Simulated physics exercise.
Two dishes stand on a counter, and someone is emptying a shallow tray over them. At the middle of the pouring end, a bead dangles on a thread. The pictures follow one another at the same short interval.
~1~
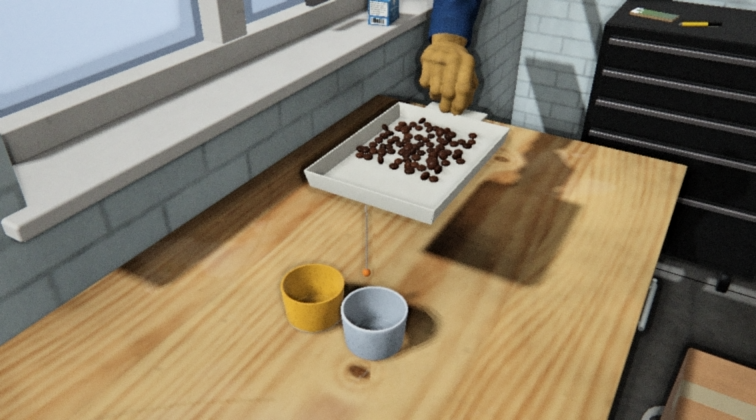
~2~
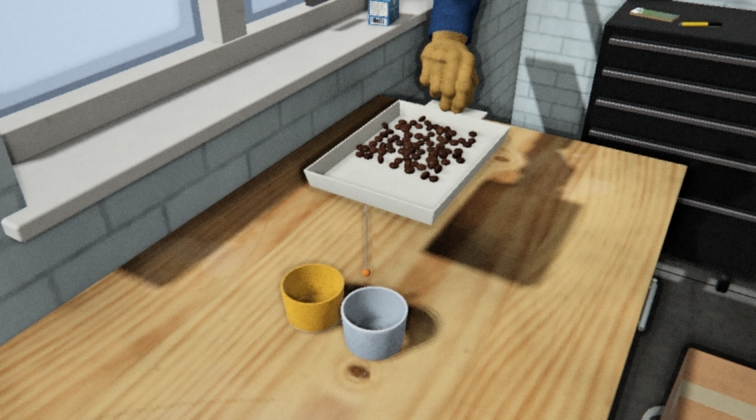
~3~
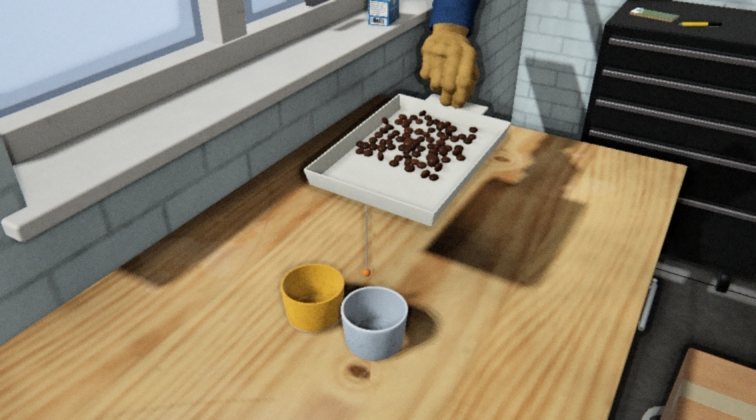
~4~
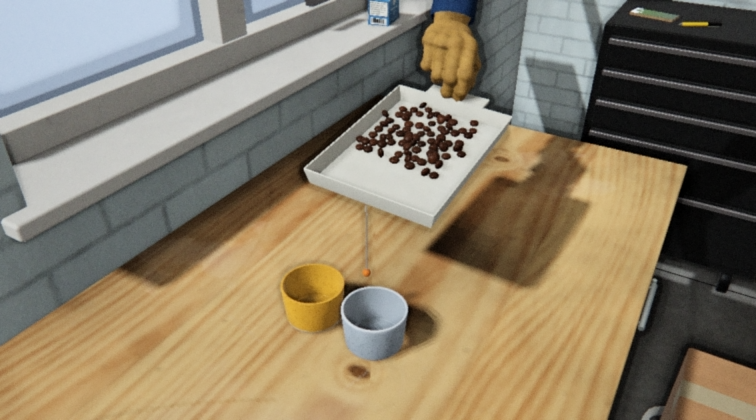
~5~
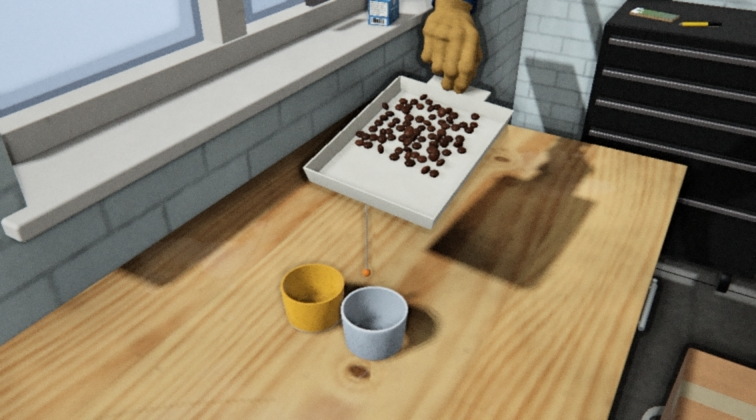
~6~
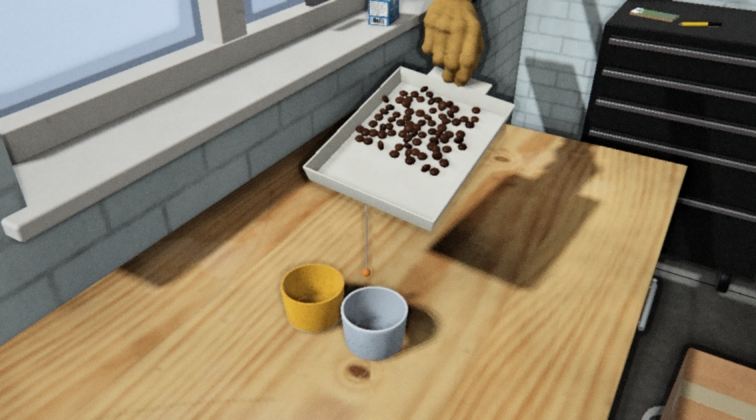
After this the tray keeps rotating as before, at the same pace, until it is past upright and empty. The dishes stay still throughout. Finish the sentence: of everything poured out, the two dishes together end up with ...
They end up with a minority of it.
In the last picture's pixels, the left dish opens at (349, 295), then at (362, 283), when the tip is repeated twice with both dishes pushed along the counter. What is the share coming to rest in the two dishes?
Roughly 70% the first time and 90% the second time.
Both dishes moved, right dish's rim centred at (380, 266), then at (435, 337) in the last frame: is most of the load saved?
Catch, run one: Below the halfway mark; run two: Below the halfway mark.
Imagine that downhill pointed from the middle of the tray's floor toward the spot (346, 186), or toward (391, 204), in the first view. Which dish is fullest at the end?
So, first the left-side one, then the right-side one.
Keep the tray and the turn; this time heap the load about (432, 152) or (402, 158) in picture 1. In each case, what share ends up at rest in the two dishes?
From the first start you get 20 in a hundred, from the second 30 in a hundred.
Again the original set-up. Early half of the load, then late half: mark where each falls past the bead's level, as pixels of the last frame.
Near (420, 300) to start, and near (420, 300) afterwards.
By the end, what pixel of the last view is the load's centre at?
(424, 348).
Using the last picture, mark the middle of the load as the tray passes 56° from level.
Near (415, 198).
Soon after the last picture, tray tipped steeply; nearly all on the tray; a stray few in the air.
A little later, tray tipped right over; about half on the tray; a small part in the right dish; about a quarter outside both; about a quarter in the air.
Later still, tray tipped past a quarter turn; about a quarter in the right dish; most outside both.
At rest, tray tipped past a quarter turn; about a quarter in the right dish; none in the left dish; most outside both.
